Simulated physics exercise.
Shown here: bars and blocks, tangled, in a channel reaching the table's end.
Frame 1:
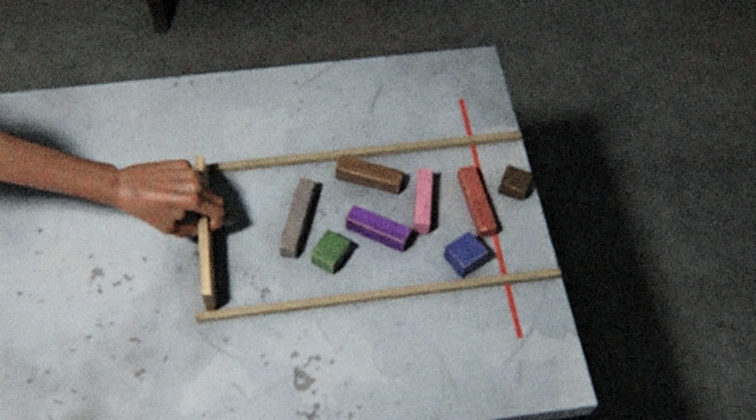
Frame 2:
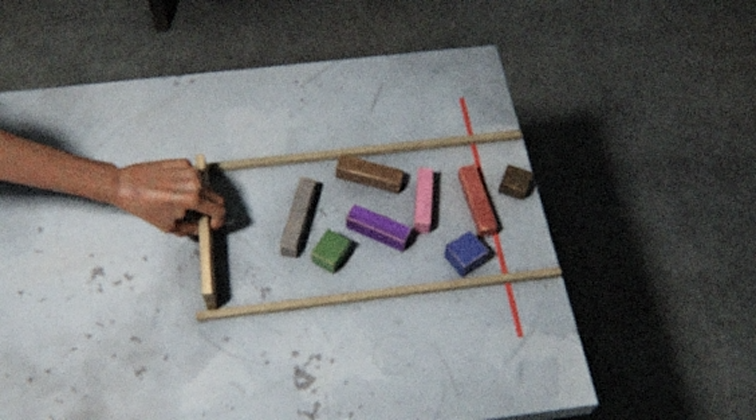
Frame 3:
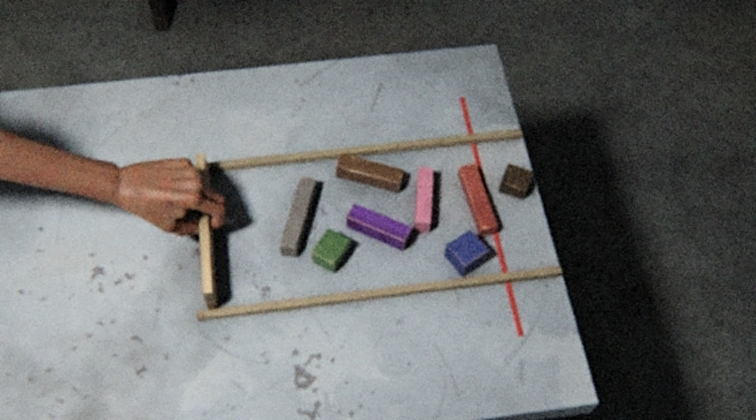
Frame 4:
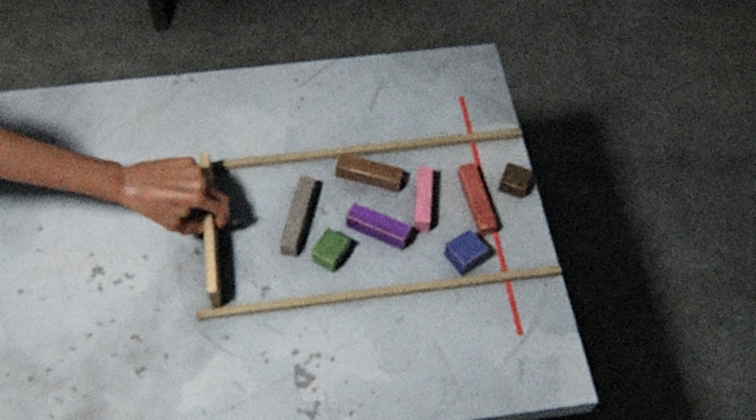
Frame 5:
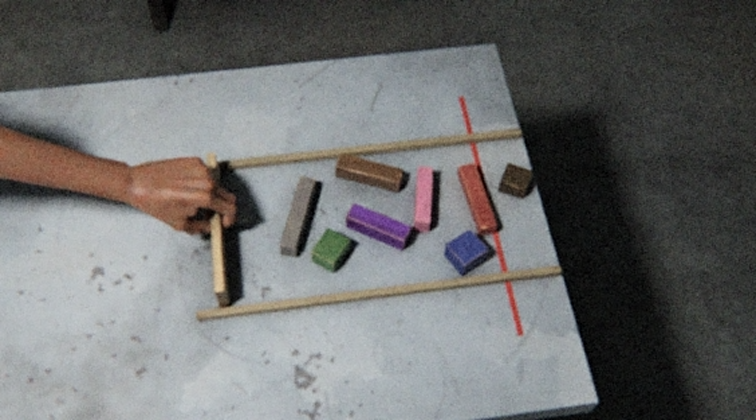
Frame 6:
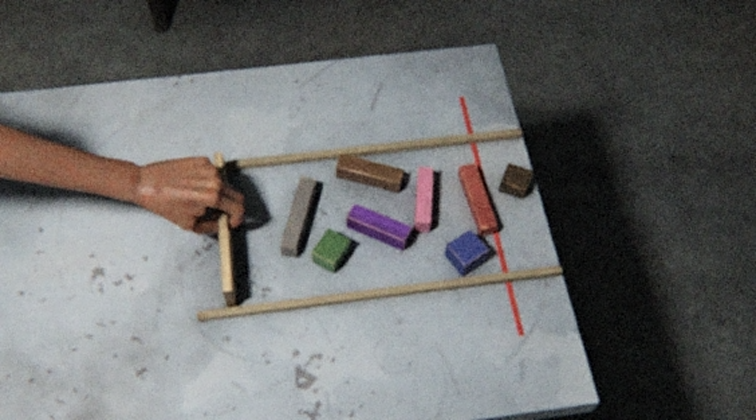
A hand slides an upright wooden board slightly to the right between two thin rails on a grey table, while the coloured bars and blocks ahead of it, some near a red line, stay where they are.
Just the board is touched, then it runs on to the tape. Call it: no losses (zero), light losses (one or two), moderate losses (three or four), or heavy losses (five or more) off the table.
Moderate losses.
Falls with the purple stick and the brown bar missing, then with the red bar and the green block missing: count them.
Count of fallen: 1 / 1.
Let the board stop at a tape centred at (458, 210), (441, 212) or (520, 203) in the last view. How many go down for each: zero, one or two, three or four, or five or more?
Result per tape, as listed: One to two; either one or two; 5 or more.
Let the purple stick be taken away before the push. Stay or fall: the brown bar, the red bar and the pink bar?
Brown bar: Is still there; red bar: Is gone; pink bar: Is still there.
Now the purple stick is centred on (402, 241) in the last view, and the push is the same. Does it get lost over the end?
It remains in place.
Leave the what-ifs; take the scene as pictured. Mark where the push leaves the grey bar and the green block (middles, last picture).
You'll find the grey bar at roughly (495, 192) and the green block at roughly (520, 243).
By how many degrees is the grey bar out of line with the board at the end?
It comes to around 0 degrees.
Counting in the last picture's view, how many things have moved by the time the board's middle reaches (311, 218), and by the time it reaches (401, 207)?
I count 2 first and 7 after.
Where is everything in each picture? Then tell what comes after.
The first frame shows black block (515, 183); red bar (477, 201); blue block (466, 254); board (205, 231); tape (488, 209).
The second frame shows red bar (477, 200); purple stick (379, 228).
The third frame shows blue block (466, 253); grey bar (299, 216).
The fourth frame shows black block (515, 181); pink bar (423, 199).
The fifth frame shows red bar (477, 199); board (218, 228).
The sixth frame shows black block (516, 181); red bar (477, 199); blue block (467, 253); board (225, 228); tape (489, 207).
Soon after, none off yet; black block at rest near (516, 181); red bar at rest near (477, 199); blue block at rest near (467, 253).
Then, none off yet; black block at rest near (516, 181); red bar moved a little near (490, 198); blue block moved about its own width near (491, 248).
At rest, the number that fall off is three or four; fallen, pink bar, blue block, red bar and black block.
